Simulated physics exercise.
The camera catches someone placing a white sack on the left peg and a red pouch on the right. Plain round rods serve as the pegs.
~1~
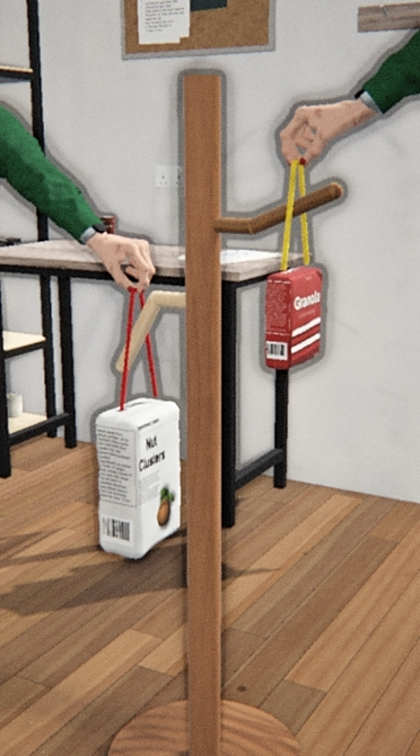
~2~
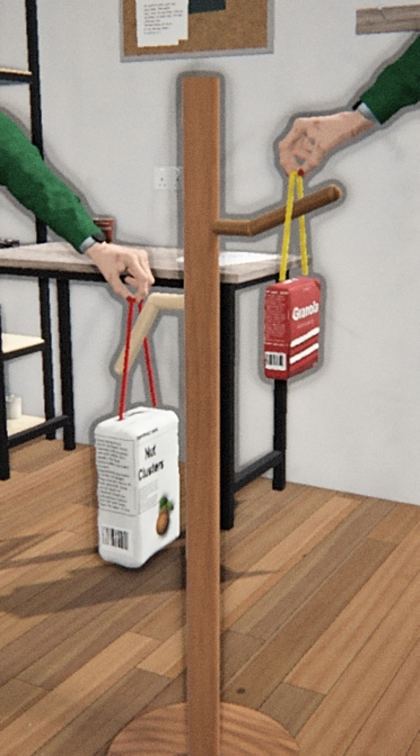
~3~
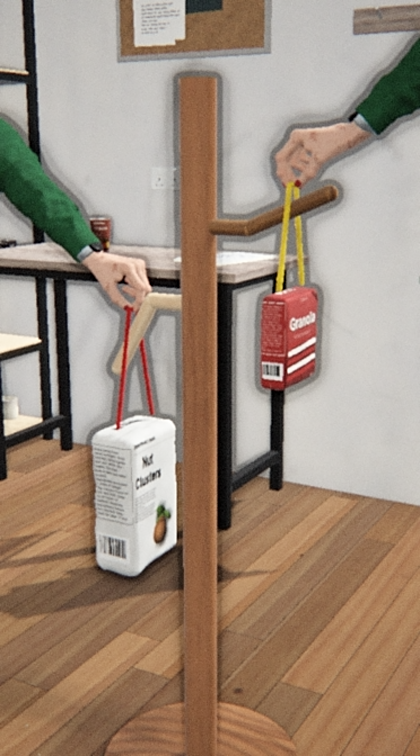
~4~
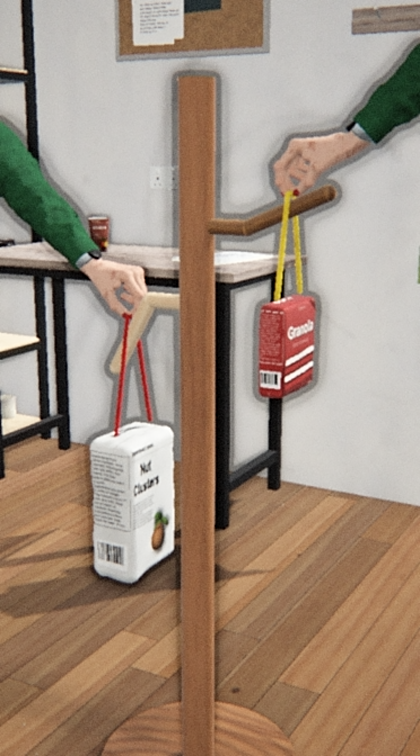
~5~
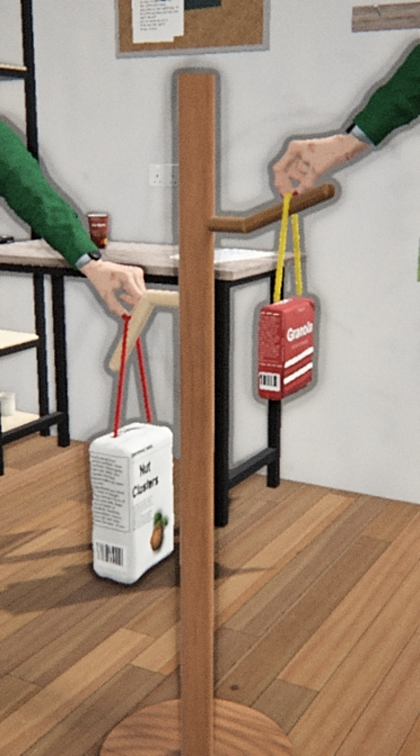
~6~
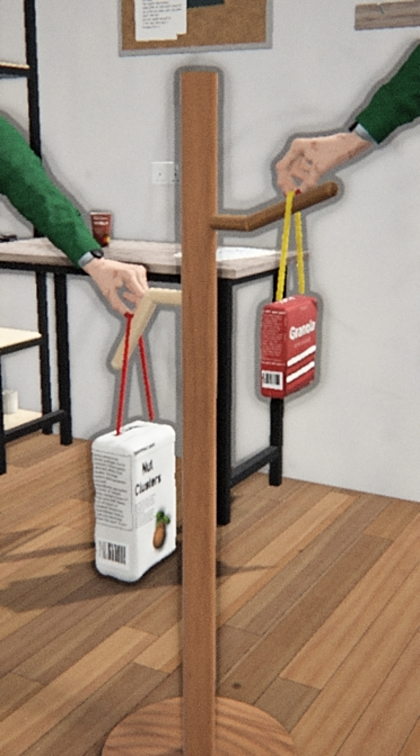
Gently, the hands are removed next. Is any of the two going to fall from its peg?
The white sack comes free. The red pouch stays aloft.
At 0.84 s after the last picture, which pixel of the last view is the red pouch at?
Position: Approx. (253, 360).
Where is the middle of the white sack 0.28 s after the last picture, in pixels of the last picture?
Position then: About (138, 604).
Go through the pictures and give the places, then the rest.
White sack (141, 475); red pouch (294, 317); left peg tip (123, 366); right peg tip (334, 191), in the first frame.
White sack (140, 485); red pouch (293, 327), in the second frame.
White sack (137, 493); red pouch (290, 337), in the third frame.
White sack (135, 500); red pouch (288, 346), in the fourth frame.
White sack (134, 500); red pouch (287, 347), in the fifth frame.
White sack (137, 499); red pouch (289, 346); left peg tip (119, 363), sloping steeply down; right peg tip (331, 189), pointing up, in the sixth frame.
Then, 0.28 s after the last picture, white sack falling near (139, 604); red pouch hanging near (287, 351).
Then, 0.54 s after the last picture, white sack on the floor near (138, 680); red pouch hanging near (273, 354).
Then, 0.84 s after the last picture, white sack on the floor near (151, 682); red pouch hanging near (253, 360).
At rest, white sack on the floor near (147, 683); red pouch hanging near (255, 364). The white sack comes down and the red pouch stays hanging.
